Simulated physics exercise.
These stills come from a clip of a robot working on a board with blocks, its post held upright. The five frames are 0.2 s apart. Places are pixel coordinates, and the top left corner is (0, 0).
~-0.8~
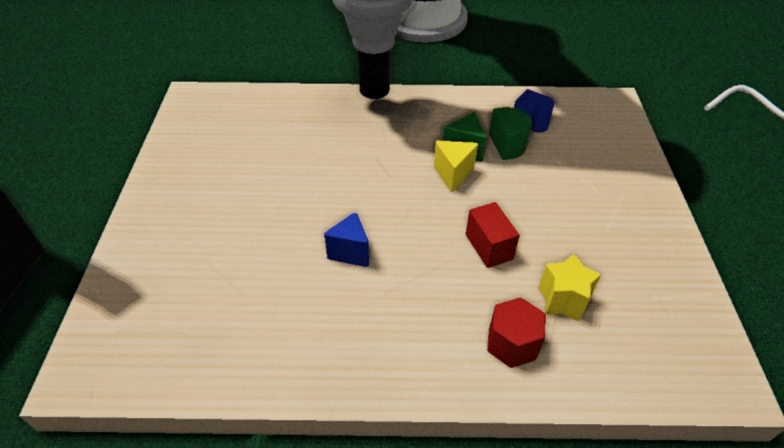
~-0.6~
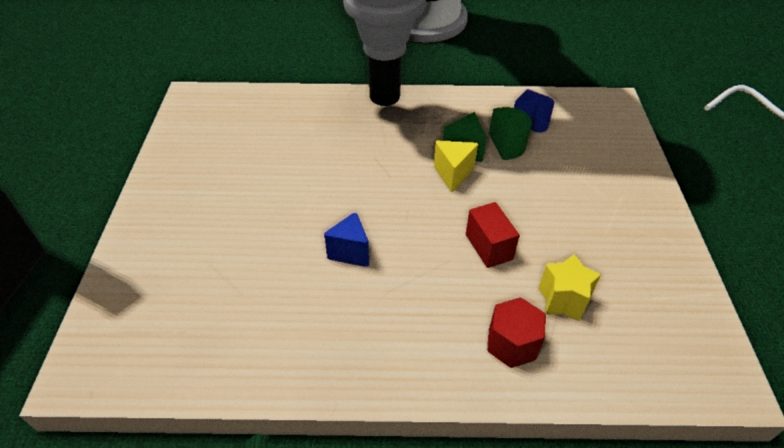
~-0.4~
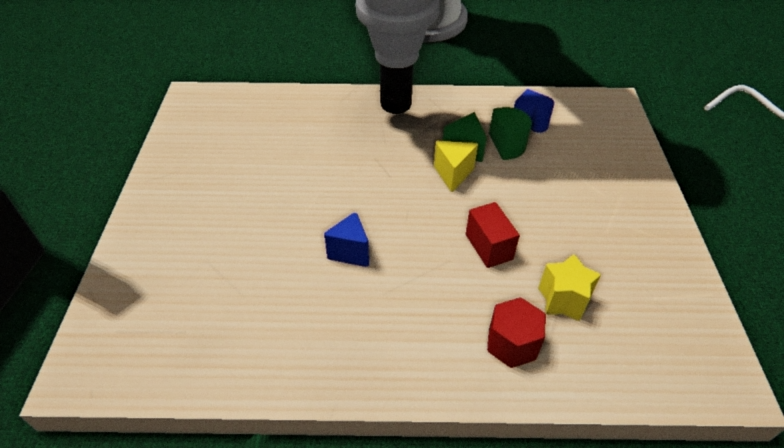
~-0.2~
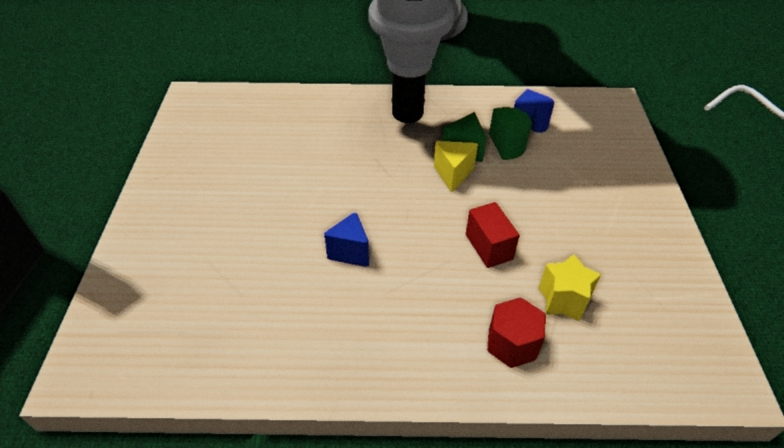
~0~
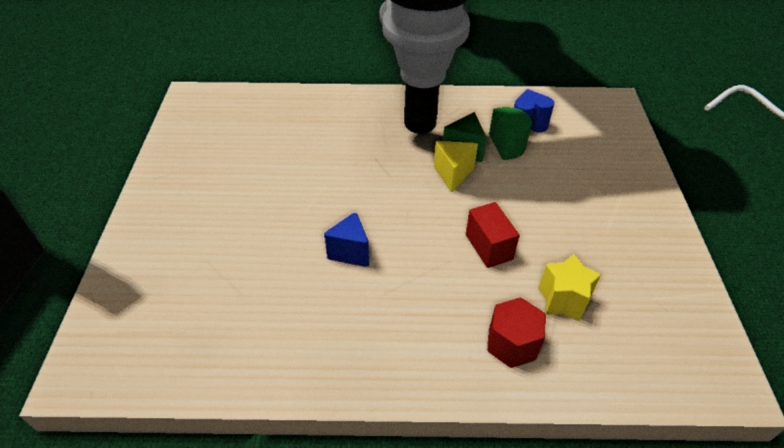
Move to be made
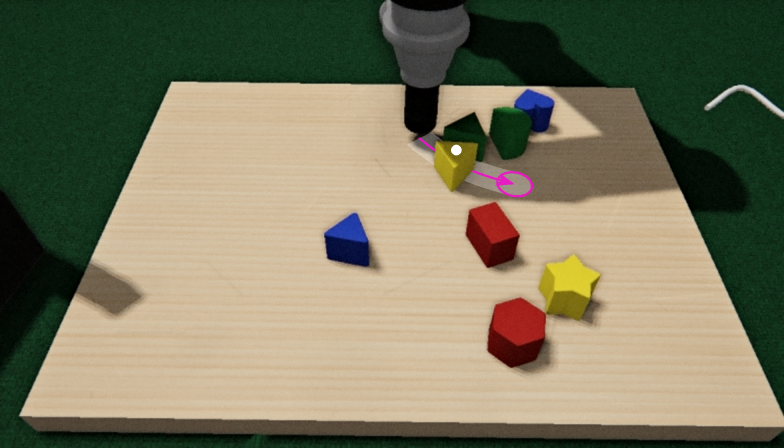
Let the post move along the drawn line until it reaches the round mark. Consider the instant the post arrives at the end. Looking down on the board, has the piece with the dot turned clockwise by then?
I'd say yes.
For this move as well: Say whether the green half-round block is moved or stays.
That block gets shifted.
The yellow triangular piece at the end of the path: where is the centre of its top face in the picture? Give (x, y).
At roughly (474, 167).
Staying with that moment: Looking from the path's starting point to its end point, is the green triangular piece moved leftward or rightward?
It goes toward the left-hand side.
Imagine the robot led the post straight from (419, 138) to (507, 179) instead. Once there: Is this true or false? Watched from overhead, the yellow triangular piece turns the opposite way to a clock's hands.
False.
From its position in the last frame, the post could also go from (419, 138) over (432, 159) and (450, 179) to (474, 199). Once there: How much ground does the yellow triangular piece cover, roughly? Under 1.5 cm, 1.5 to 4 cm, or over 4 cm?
Range: Over 4 cm.
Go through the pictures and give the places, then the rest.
The first picture shows lower end of the post (375, 91), tops of blocks, yellow triangular piece (456, 150), green triangular piece (468, 125), red oblong block (494, 222), green half-round block (513, 119).
The second picture shows post (385, 98), blocks as before.
The third picture shows post (396, 106), blocks as before.
The fourth picture shows post (408, 114), blocks as before.
The fifth picture shows post (420, 125), yellow triangular piece (456, 150), green triangular piece (468, 125), red oblong block (494, 222), green half-round block (513, 119).
The drawn path runs from (419, 138) through (460, 165) to (515, 184); the dot is on the yellow triangular piece.
On the path given first. One third of the way, post (446, 143); green triangular piece (479, 127), turned 45° anticlockwise.
Two thirds of the way, post (479, 159); yellow triangular piece (474, 167), turned 20° clockwise; green triangular piece (507, 138), turned 75° anticlockwise; green half-round block (525, 120), turned 40° anticlockwise.
At the end, post (518, 170); yellow triangular piece (474, 167), turned 20° clockwise; green triangular piece (540, 144), turned 110° anticlockwise; red oblong block not moved; green half-round block (532, 119), turned 75° anticlockwise.
